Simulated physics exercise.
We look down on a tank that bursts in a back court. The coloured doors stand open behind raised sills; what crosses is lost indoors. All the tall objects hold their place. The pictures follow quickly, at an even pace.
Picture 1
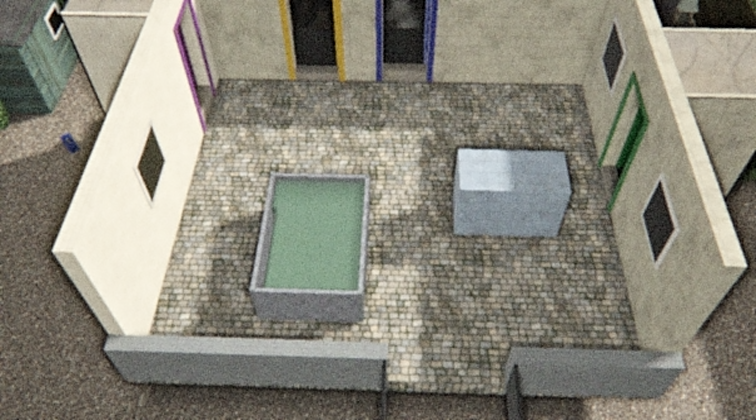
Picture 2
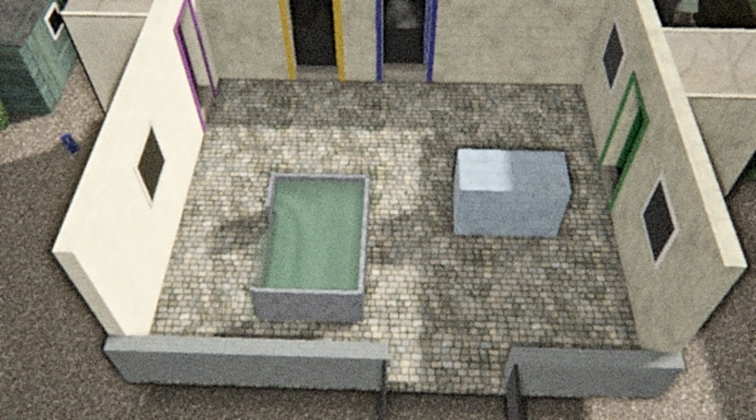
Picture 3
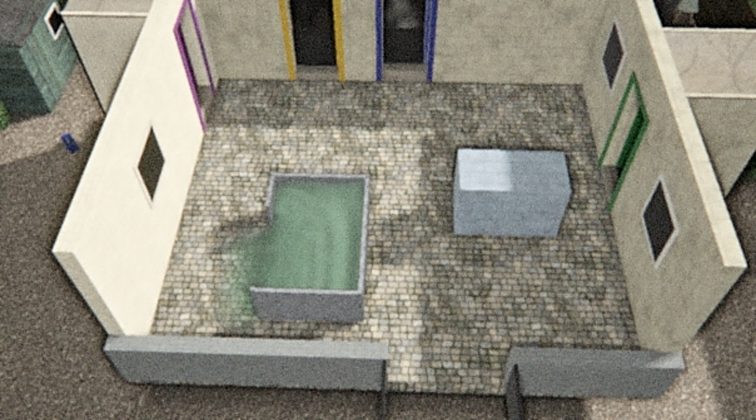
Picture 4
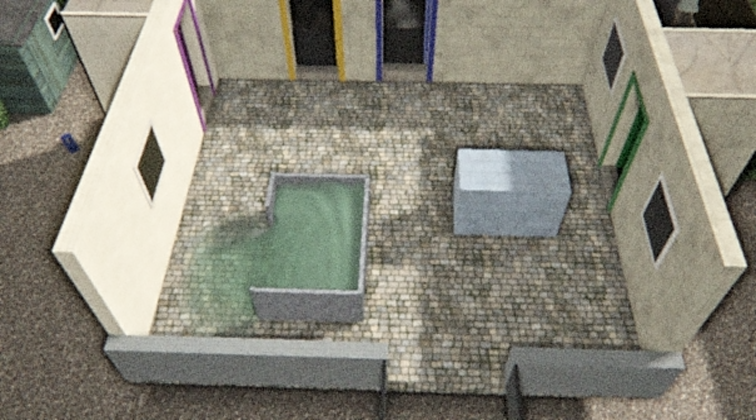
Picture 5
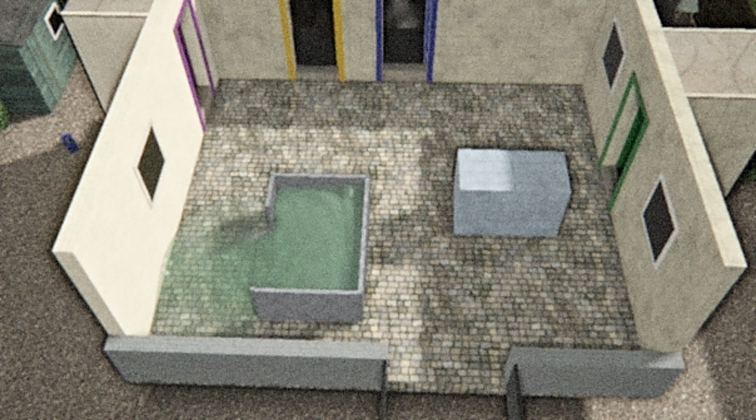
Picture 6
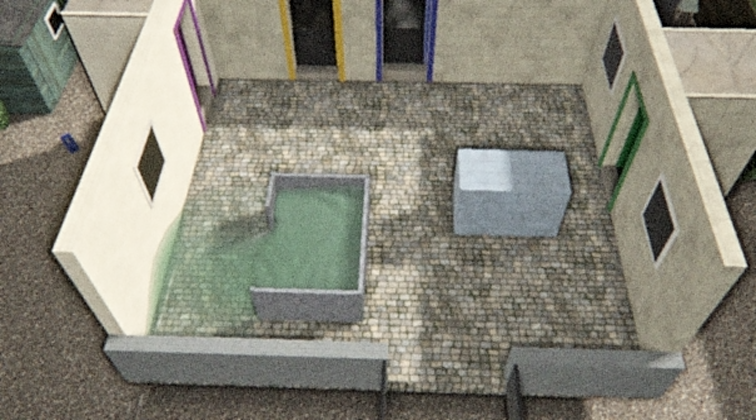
Green water pours through a gap in the tank's left side and spreads across the paving to the left wall.
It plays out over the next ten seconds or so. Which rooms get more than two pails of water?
In the end: The blue door admits no more than that; the yellow door admits no more than that; the green door admits no more than that; the purple door admits no more than that.
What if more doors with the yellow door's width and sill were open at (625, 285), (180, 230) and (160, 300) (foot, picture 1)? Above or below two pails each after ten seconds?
One after the other: Lets less in, floods, floods.
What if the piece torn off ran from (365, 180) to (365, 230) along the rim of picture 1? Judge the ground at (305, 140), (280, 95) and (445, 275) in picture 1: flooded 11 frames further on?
In turn: Dry, no water, awash.
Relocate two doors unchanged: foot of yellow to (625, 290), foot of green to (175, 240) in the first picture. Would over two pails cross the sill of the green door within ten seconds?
In short: The green door floods.
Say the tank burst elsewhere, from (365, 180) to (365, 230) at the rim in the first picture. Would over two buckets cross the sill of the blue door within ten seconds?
One by one: The blue one lets less in.
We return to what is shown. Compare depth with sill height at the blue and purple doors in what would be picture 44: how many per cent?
In turn 30 and 40 per cent.
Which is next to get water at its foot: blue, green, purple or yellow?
That is the one in purple.
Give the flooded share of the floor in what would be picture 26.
I make it 50 per cent.
A moment on, water covers 15 % of the floor; the blue door not reached, the yellow door not reached, the green door not reached, the purple door not reached.
Next, water covers 25 % of the floor; the blue door not reached, the yellow door not reached, the green door not reached, the purple door wet at the sill, nothing in.
Then, water covers 50 % of the floor; the blue door wet at the sill, nothing in, the yellow door wet at the sill, nothing in, the green door not reached, the purple door wet at the sill, nothing in.
Later, water covers 80 % of the floor; the blue door wet at the sill, nothing in, the yellow door wet at the sill, nothing in, the green door wet at the sill, nothing in, the purple door wet at the sill, nothing in.
In the end, water covers 95 % of the floor; the blue door wet at the sill, nothing in, the yellow door wet at the sill, nothing in, the green door under two buckets in, the purple door wet at the sill, nothing in.
